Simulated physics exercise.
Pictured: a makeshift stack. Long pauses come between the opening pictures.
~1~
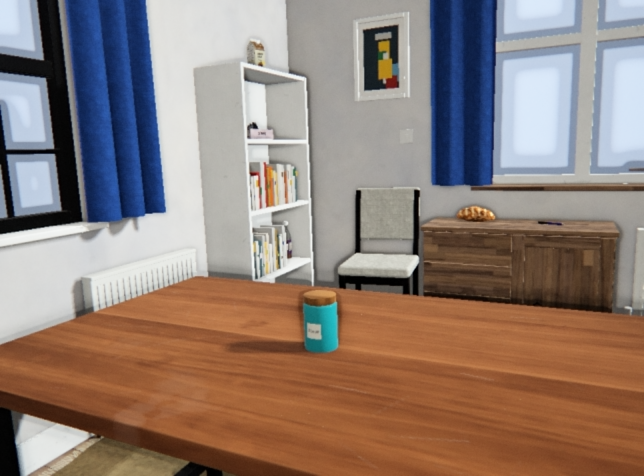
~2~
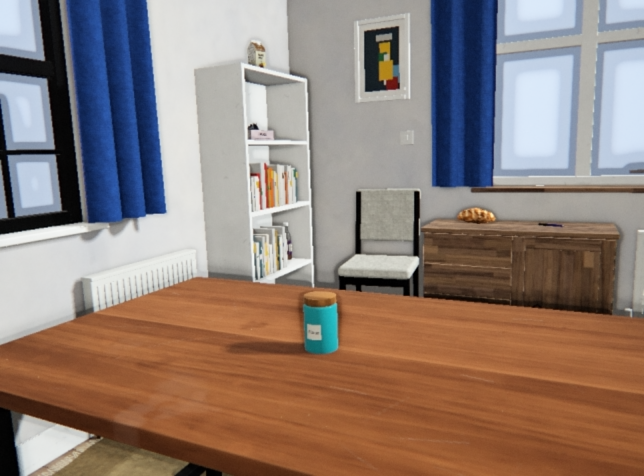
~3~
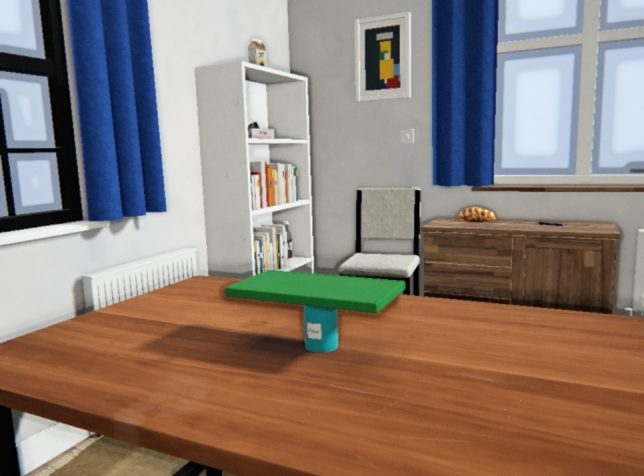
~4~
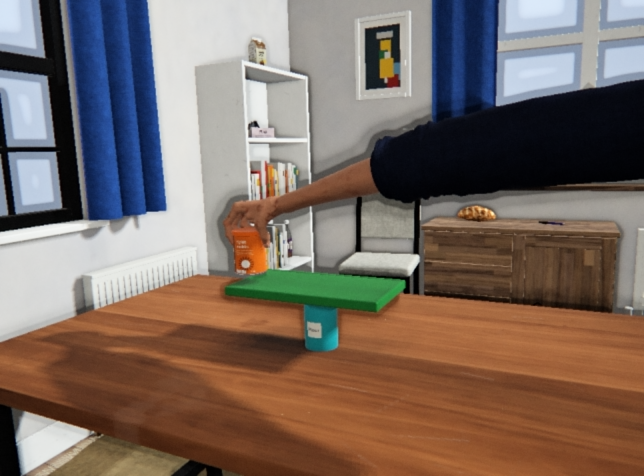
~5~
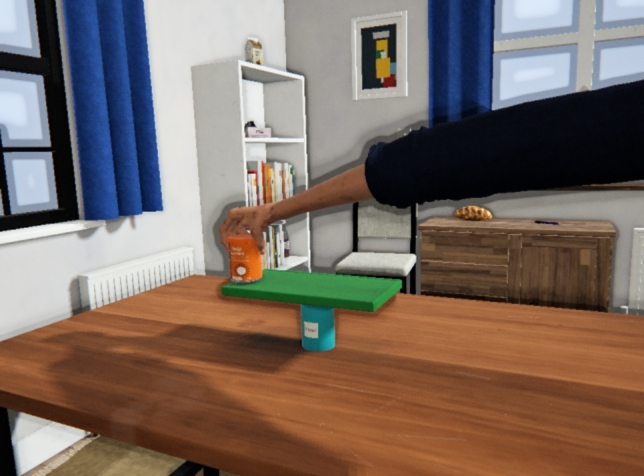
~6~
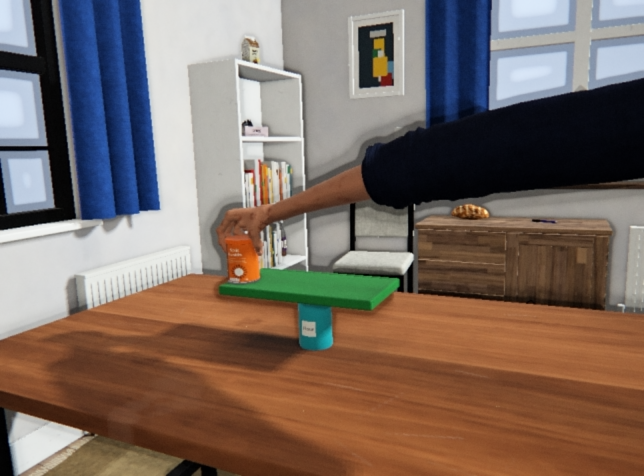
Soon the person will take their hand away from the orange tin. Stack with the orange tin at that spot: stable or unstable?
Falls down.
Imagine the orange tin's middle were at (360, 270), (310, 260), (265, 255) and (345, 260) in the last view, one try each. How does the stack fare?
Try 1: Topples; try 2: Stands; try 3: Topples; try 4: Stands.
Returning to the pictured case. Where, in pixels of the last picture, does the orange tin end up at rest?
End position: Approximately (196, 326).
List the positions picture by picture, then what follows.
In the first picture, the last thing is not in view yet; turquoise jar (321, 321).
In the second picture, the last thing is not in view yet; turquoise jar (321, 322).
In the third picture, the last thing is not in view yet; turquoise jar (321, 321).
The fourth picture shows on its way; orange tin (250, 251); turquoise jar (321, 320).
The fifth picture shows set down, still held; orange tin (245, 258); turquoise jar (318, 320).
The sixth picture shows set down, still held; orange tin (243, 259); turquoise jar (315, 318).
Then, 0.30 s on from there, orange tin now fallen; green lid turned 48° from how it was put.
Then, 0.40 s on from there, green lid turned 54° from how it was put.
Then, 0.80 s on from there, green lid turned 36° from how it was put.
In the end, fallen, orange tin; moved from the start, green lid; turquoise jar unmoved. At the end, from the last picture's camera, orange tin near (196, 326). The stack loses its balance.
